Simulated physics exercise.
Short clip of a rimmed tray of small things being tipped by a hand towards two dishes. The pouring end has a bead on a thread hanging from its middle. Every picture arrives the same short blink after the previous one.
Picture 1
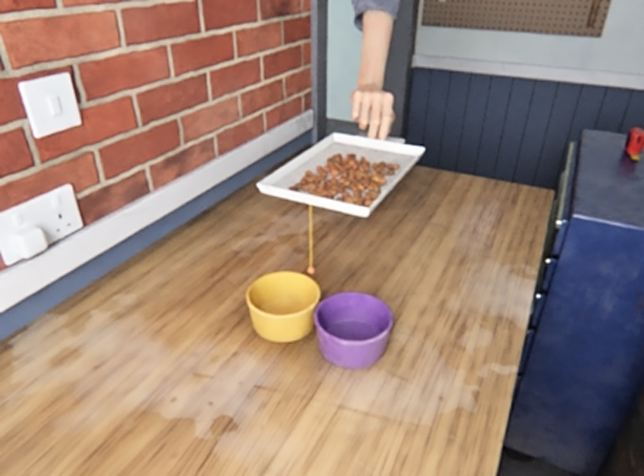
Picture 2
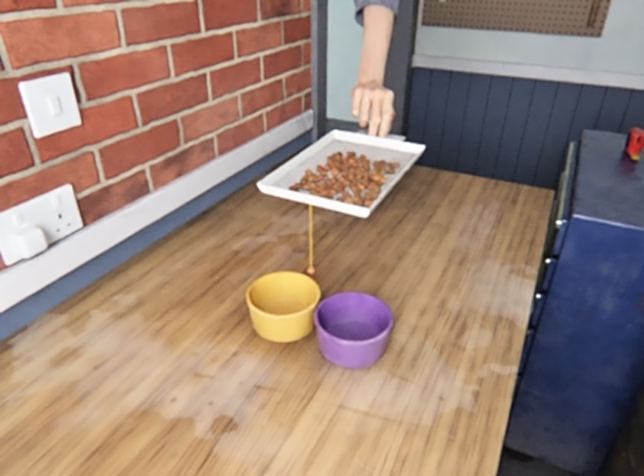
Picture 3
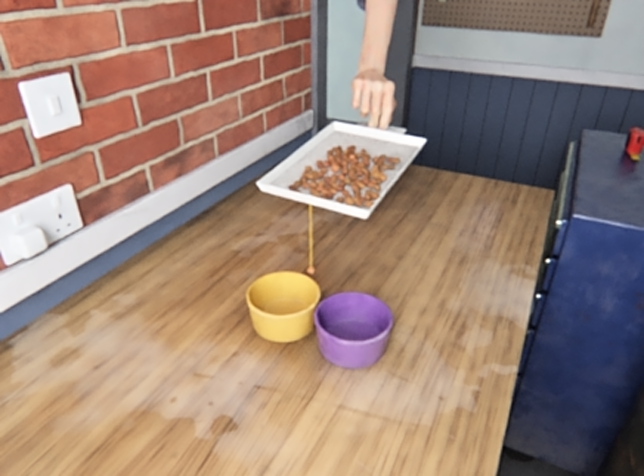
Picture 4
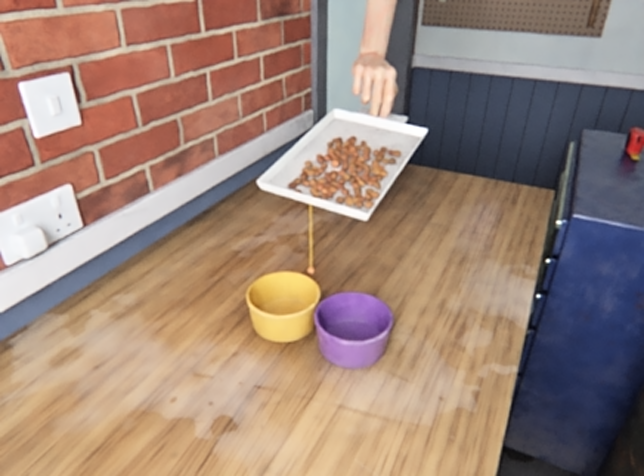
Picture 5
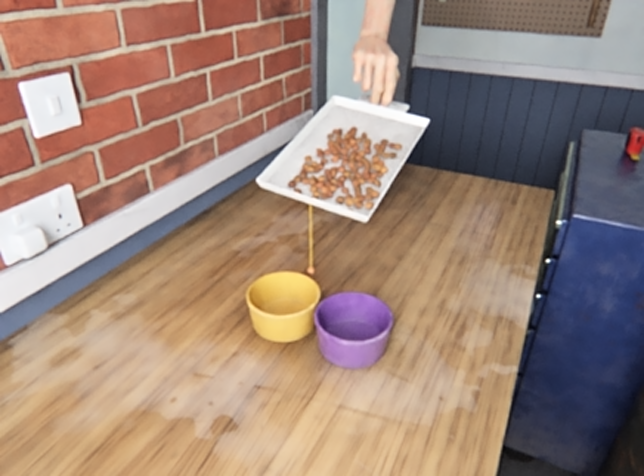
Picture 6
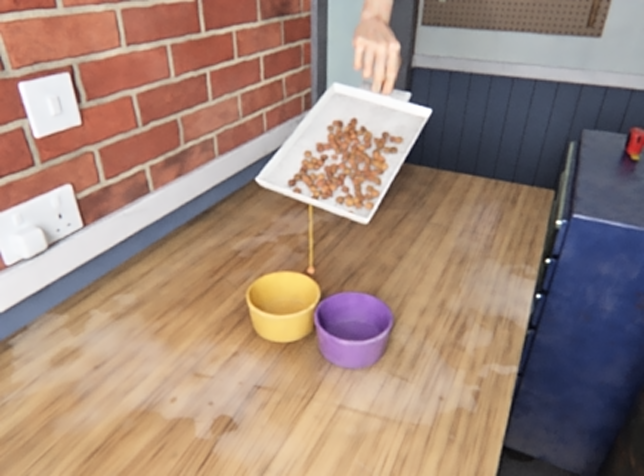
A hand reaching in from the top raises the far side of a white rimmed tray above a wooden worktop, seen from slightly above beside a red brick wall. Brown kibble-like pieces cover the tray, with a thin hanging thread and bead below, yellow and purple dishes side by side, and a dark blue cabinet at right. The tray tilts gradually steeper towards the viewer, its near edge dipping slightly rightwards, while the pieces spread out and the camera stays still.
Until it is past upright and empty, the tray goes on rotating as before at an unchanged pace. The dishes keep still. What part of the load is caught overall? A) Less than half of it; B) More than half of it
More than half of it.
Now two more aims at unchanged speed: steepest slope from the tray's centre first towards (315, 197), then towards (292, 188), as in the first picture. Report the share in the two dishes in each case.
Shares: About 80 in a hundred, then about 30 in a hundred.
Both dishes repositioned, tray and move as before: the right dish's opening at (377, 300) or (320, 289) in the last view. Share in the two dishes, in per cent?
First placement: Some 80 %; second placement: Some 40 %.
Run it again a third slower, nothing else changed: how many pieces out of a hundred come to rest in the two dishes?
I'd put it near 80 per cent.
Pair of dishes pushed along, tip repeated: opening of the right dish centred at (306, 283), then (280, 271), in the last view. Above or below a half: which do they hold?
The dishes end up with the lesser share in the first try and the lesser share in the second.
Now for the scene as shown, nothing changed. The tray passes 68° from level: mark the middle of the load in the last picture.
I'd put the middle close to (351, 198).
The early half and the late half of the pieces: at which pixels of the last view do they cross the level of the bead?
(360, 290), then (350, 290).
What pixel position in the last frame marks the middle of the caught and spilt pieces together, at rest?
Around (351, 336).
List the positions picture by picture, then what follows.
Corners of the pouring end at (262, 183) and (367, 207), level; middle of the load at (342, 180), bits of dog kibble; left dish at (265, 325); right dish at (337, 351); bead on its thread at (311, 270), in the first frame.
Corners of the pouring end at (262, 183) and (367, 208), level; middle of the load at (342, 179), in the second frame.
Corners of the pouring end at (261, 182) and (367, 209), tipped barely, lowest at the right corner; middle of the load at (342, 177), in the third frame.
Corners of the pouring end at (261, 181) and (367, 212), tipped a little, lowest at the right corner; middle of the load at (342, 173), in the fourth frame.
Corners of the pouring end at (261, 179) and (366, 215), tipped clearly, lowest at the right corner; middle of the load at (342, 169), in the fifth frame.
Corners of the pouring end at (260, 178) and (366, 217), tipped clearly, lowest at the right corner; middle of the load at (342, 166); left dish at (265, 325); right dish at (337, 351), in the sixth frame.
Soon, tray tipped steeply; nearly all on the tray; a small part in the air.
A while on, tray tipped past a quarter turn; a stray few on the tray; about two thirds in the right dish; a small part in the left dish; a small part outside both; a small part in the air.
Towards the end, tray tipped past a quarter turn; most in the right dish; a small part in the left dish; about a quarter outside both.
Finally, tray tipped past a quarter turn; most in the right dish; a small part in the left dish; about a quarter outside both.
